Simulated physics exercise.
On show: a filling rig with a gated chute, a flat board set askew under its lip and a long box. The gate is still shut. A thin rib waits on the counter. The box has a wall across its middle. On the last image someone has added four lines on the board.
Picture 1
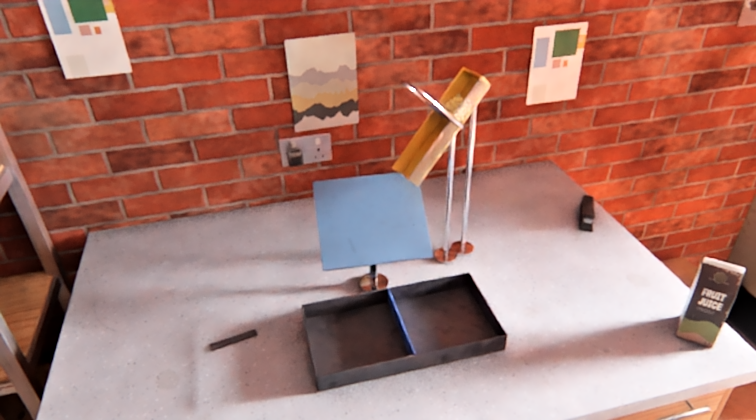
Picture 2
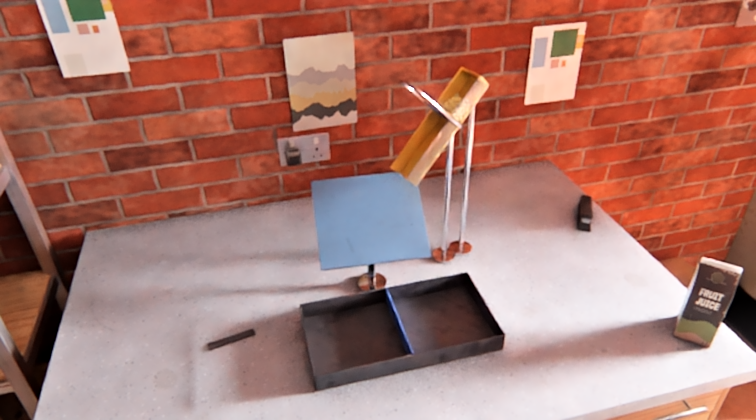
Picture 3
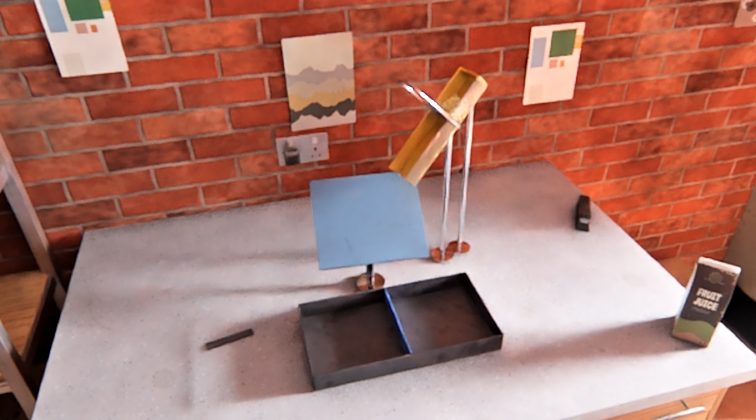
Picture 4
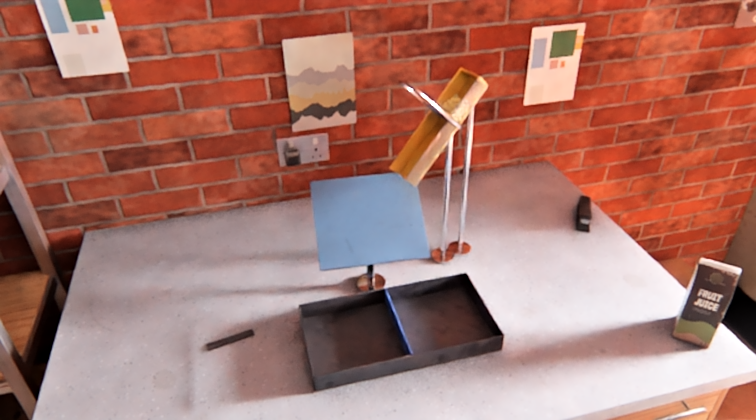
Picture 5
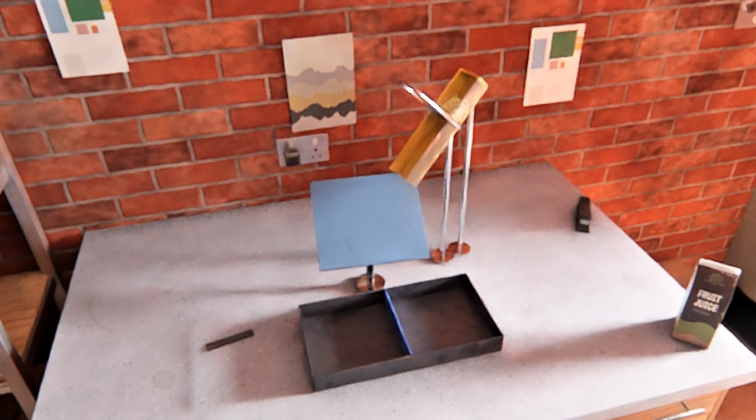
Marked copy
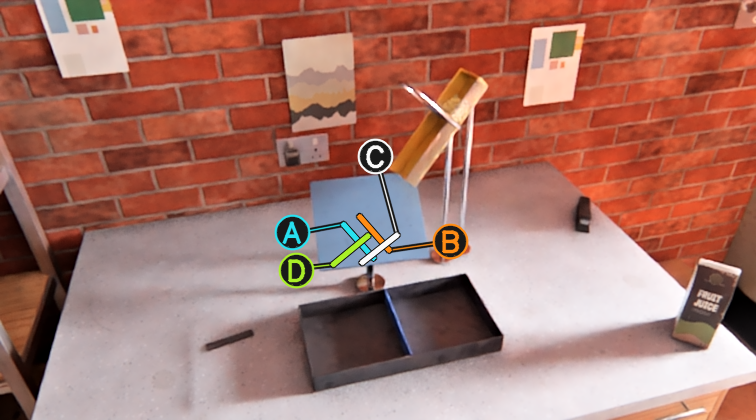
On a grey counter by a brick wall, a raised yellow chute, tilted blue board and divided black box all staying still.
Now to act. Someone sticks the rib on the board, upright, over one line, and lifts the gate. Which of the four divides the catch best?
Choose A.
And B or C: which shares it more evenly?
Line B.
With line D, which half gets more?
Left.
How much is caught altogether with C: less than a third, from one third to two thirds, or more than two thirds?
It is more than two thirds.
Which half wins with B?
The right half.
On the marked copy, line A from (343, 224) to (373, 258); line B from (359, 216) to (389, 250); line C from (397, 235) to (361, 262); line D from (368, 235) to (333, 264).
With A, of what is caught, about half in the left half, about half in the right.
With B, of what is caught, a small part in the left half, most in the right.
With C, of what is caught, nearly all in the left half, a stray few in the right.
With D, of what is caught, nearly all in the left half, a small part in the right.
